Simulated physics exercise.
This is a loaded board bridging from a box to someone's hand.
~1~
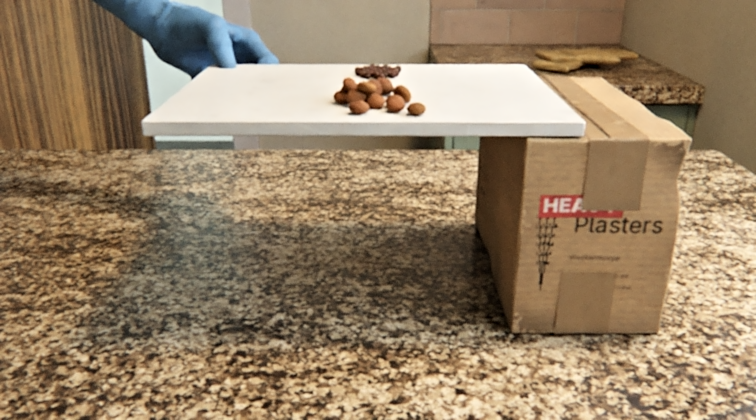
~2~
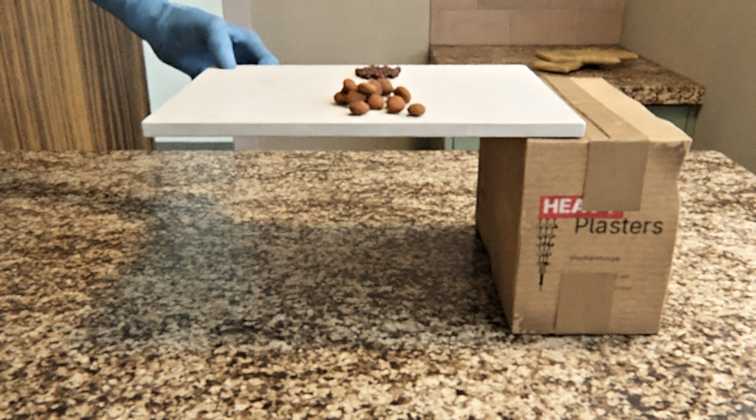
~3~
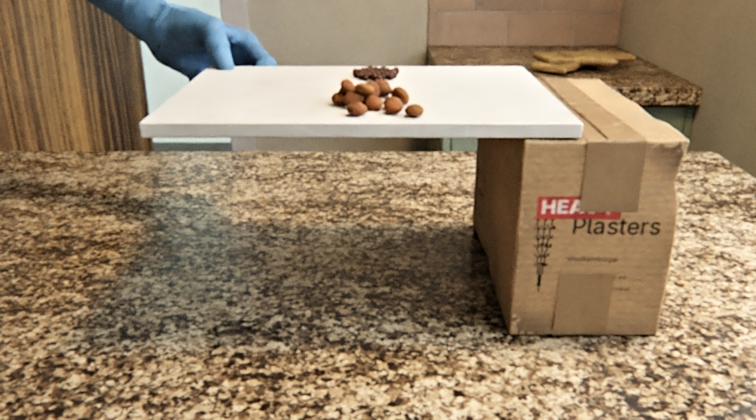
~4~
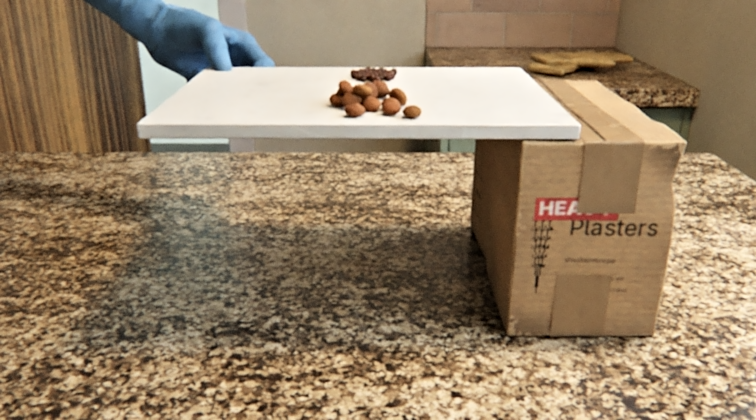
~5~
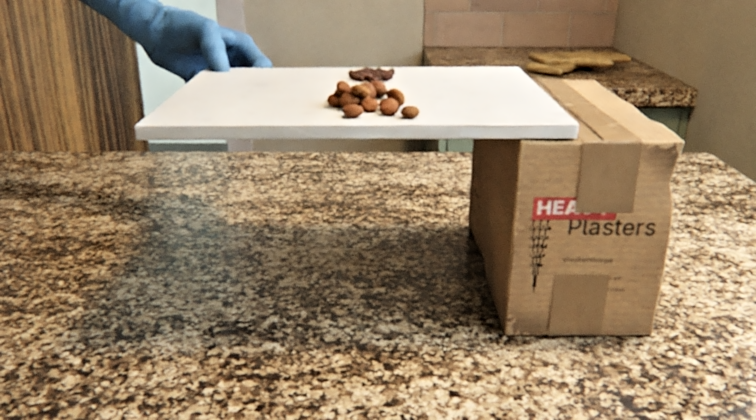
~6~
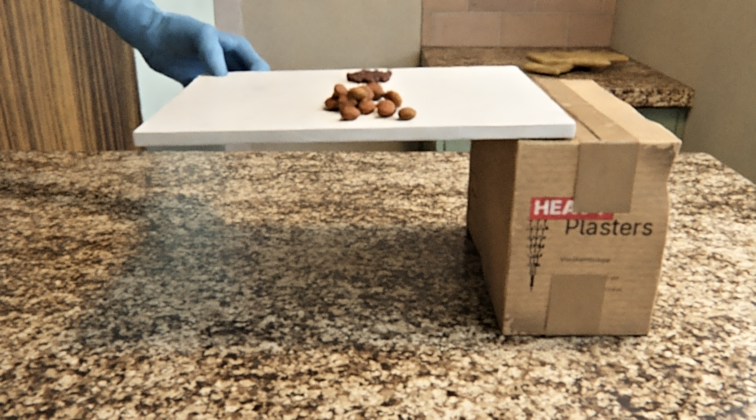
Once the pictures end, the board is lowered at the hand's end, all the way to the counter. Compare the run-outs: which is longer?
Farther out at the end: The back one.
Then, 0.57 s past the last view, board sloping at 15°; front portion all still on the board; back portion all still on the board.
Then, 1.18 s past the last view, board sloping at 31°; front portion all still on the board; back portion mostly up to a board's length out.
Then, 1.90 s past the last view, board resting at 37°; front portion mostly at the foot of the board; back portion mostly up to a board's length out.
Finally, board resting at 37°; front portion mostly at the foot of the board; back portion mostly up to a board's length out; the back portion has gone farther.
